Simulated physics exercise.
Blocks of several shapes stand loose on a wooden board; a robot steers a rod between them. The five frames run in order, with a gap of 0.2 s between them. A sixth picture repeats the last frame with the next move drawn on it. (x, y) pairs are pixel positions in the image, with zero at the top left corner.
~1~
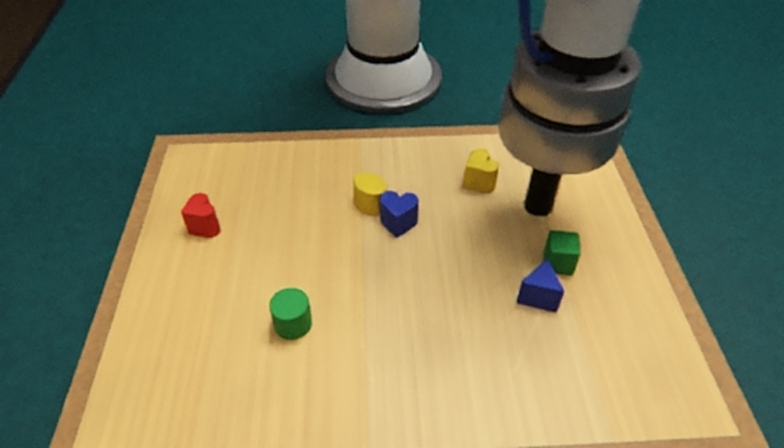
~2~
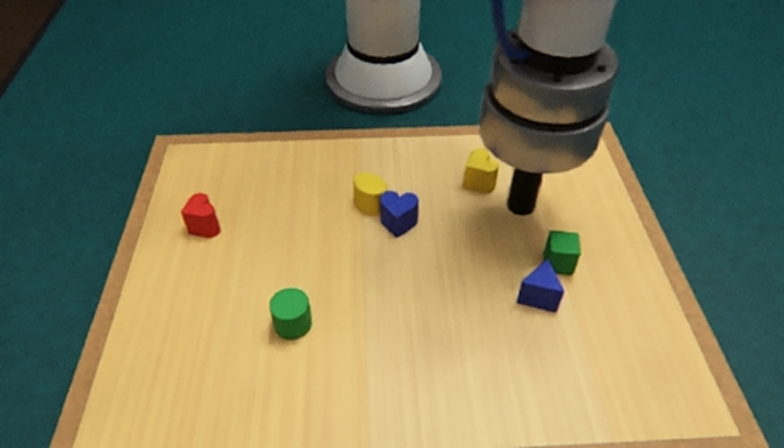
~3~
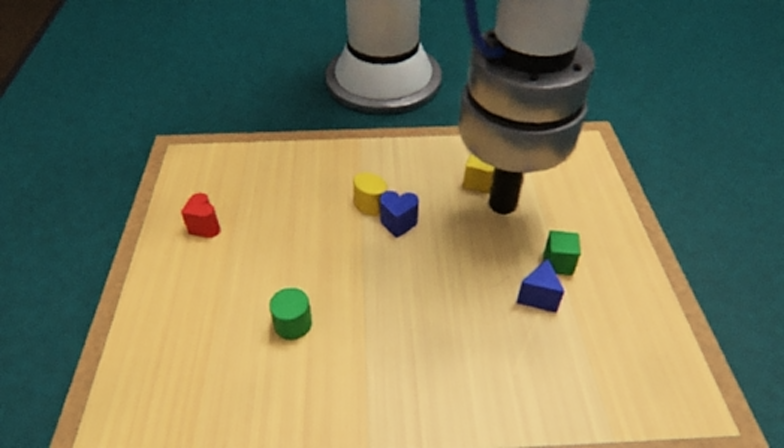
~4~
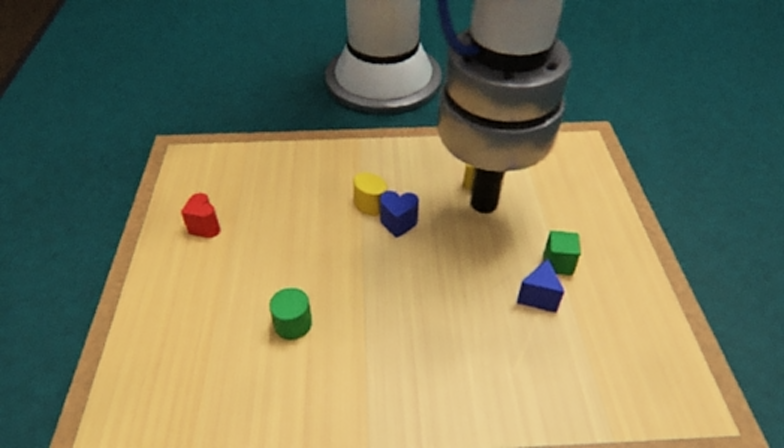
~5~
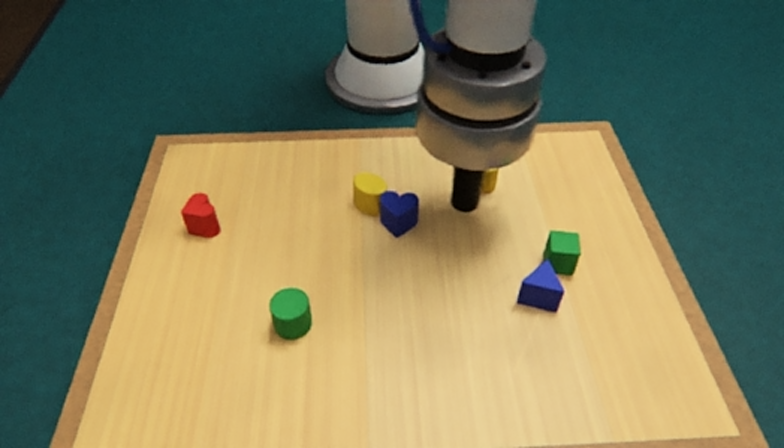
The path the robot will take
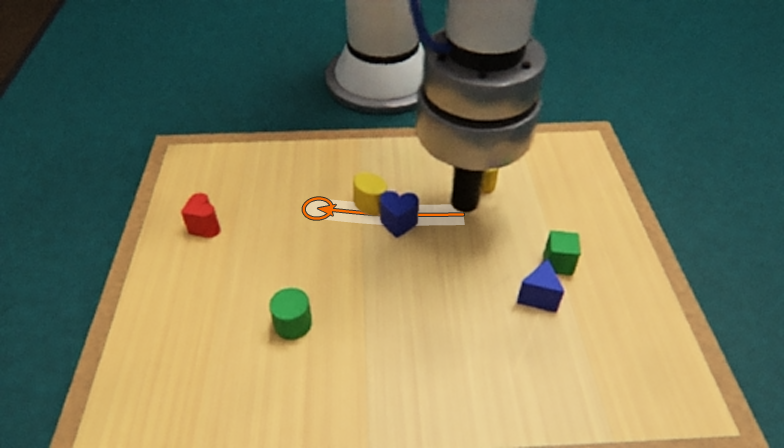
On a wooden board scattered with red, yellow, blue and green blocks, a robot arm holds a dark rod upright near the right side. The arm slides the rod steadily left, passing in front of a yellow block and nearing the blue heart-shaped one, while all the blocks stay still.
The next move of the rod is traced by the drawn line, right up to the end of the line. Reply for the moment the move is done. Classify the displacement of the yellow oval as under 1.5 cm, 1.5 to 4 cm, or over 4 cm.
That one ends up more than 4 cm from where it is now.
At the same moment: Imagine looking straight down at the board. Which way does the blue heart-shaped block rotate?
Spin direction: Counter-clockwise.
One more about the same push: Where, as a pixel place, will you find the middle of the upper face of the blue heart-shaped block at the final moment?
Pixel (345, 213).
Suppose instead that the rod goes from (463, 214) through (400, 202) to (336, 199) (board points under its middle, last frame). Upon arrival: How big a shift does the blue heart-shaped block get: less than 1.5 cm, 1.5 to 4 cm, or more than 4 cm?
Short, under 1.5 cm.
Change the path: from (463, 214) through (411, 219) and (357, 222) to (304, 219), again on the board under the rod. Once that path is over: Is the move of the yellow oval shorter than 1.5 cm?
No, I don't think so.
The drawn path runs from (463, 214) via (390, 215), ending at (318, 208).
On the path given first. One third of the way, rod at (415, 204); blue heart-shaped block at (384, 205), turned 15° anticlockwise.
Two thirds of the way, rod at (364, 202); yellow oval at (344, 174), turned 45° clockwise; blue heart-shaped block at (351, 213), turned 85° anticlockwise.
At the end, rod at (316, 198); yellow oval at (323, 167), turned 130° clockwise; blue heart-shaped block at (345, 213), turned 115° anticlockwise; yellow heart-shaped block not moved.
